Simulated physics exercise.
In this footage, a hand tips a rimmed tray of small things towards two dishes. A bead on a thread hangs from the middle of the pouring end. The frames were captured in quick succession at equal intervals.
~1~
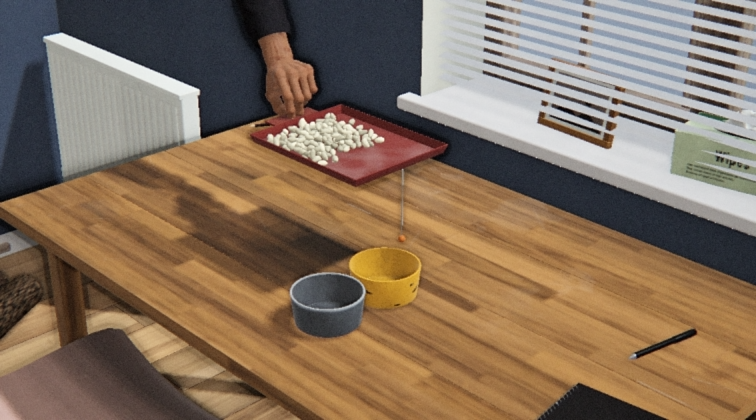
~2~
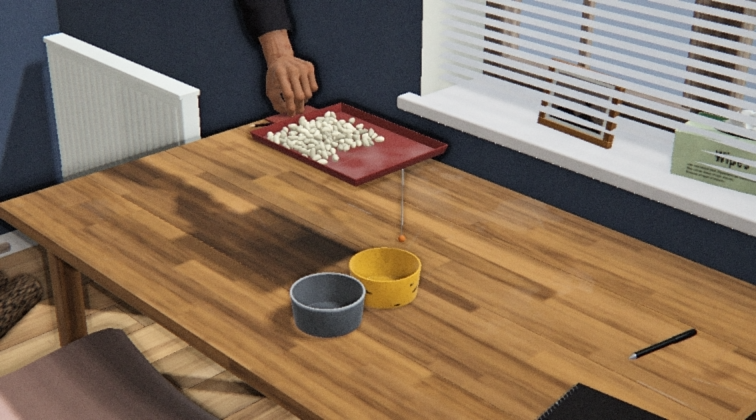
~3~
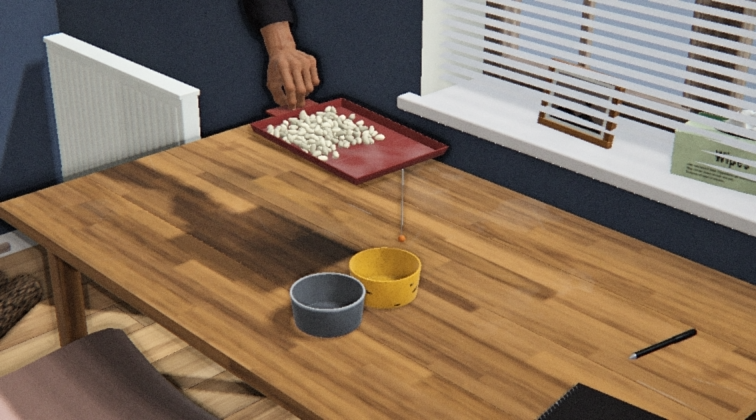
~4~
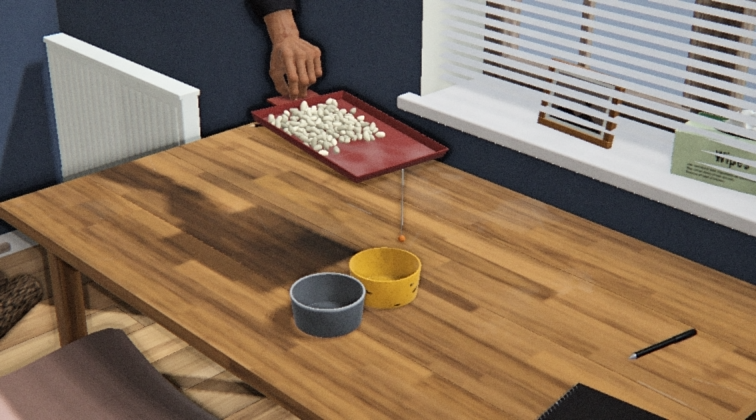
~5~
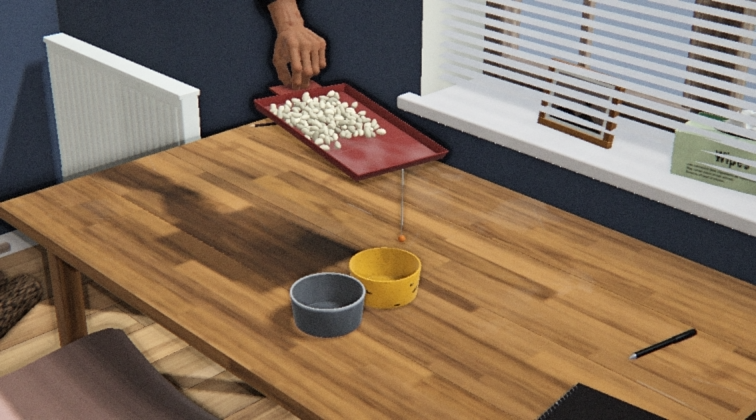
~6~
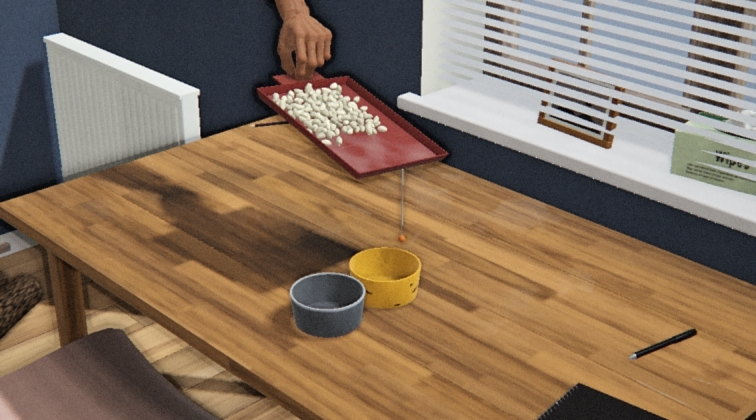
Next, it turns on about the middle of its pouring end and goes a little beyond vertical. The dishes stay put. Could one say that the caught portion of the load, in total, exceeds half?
No, it falls short of half.
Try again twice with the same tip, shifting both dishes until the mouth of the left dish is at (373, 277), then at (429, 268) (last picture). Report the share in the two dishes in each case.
Close to 30 in a hundred first, close to 40 in a hundred second.
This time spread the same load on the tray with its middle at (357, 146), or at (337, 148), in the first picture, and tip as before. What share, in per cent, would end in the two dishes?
In order, 0 per cent then 0 per cent.
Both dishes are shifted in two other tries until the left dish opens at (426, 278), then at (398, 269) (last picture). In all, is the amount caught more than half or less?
In the first position shy of half, in the second past half.
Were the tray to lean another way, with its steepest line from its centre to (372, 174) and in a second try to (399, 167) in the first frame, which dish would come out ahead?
Rightward dish for the first, Rightward dish for the second.
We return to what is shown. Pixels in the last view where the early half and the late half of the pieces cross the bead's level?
It goes through near (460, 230) first, then near (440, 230).
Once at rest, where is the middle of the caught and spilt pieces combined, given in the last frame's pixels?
I'd put the middle somewhere around (465, 266).
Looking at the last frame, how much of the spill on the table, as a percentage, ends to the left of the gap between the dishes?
Estimate: About 0 percent.
Soon, tray tipped steeply; about two thirds on the tray; a stray few outside both; about a third in the air.
A while on, tray tipped right over; a small part on the tray; a stray few in the right dish; about two thirds outside both; about a quarter in the air.
Towards the end, tray tipped past a quarter turn; all outside both.
Finally, tray tipped past a quarter turn; none in the left dish; none in the right dish; all outside both.
